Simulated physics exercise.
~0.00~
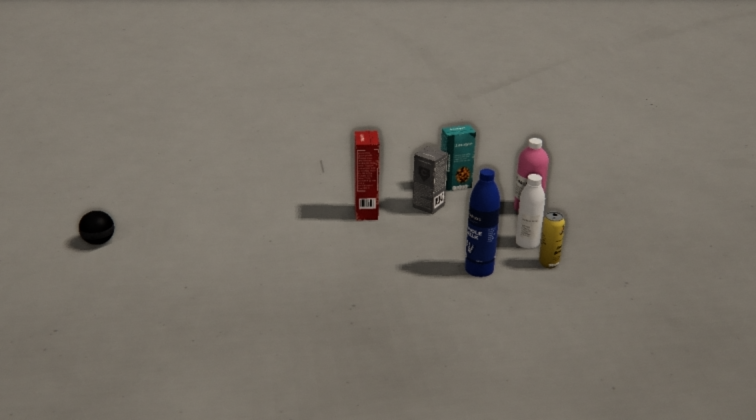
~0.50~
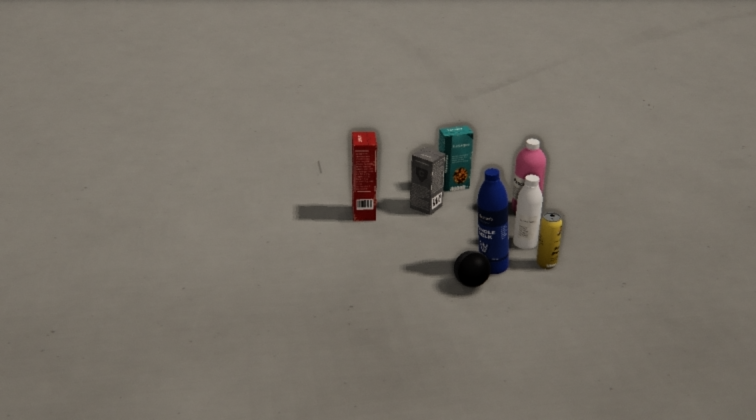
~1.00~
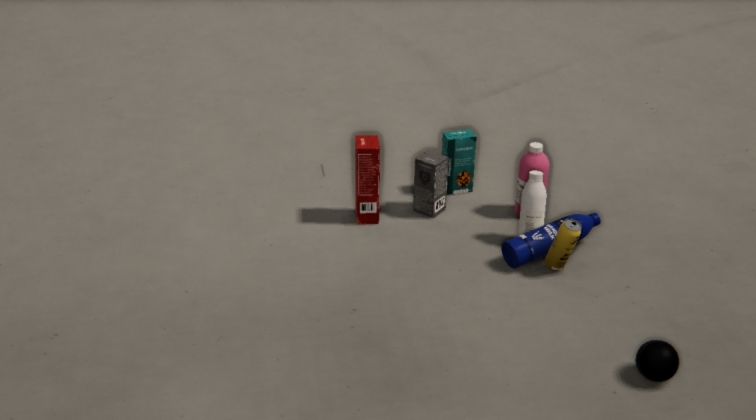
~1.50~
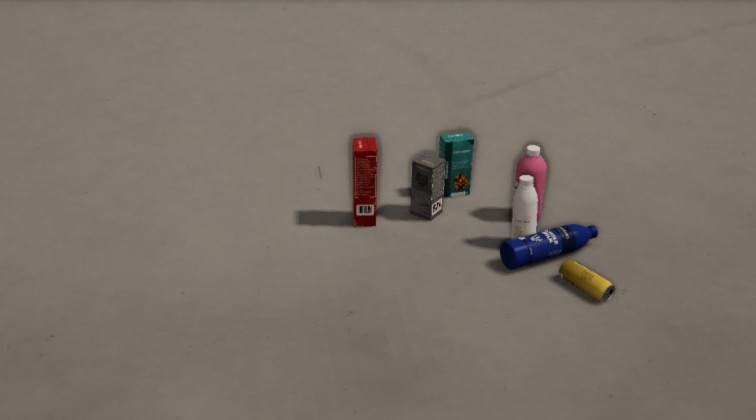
Black ball rolling right into a blue bottle, toppling it against a yellow can, which also falls, while five other items stand.
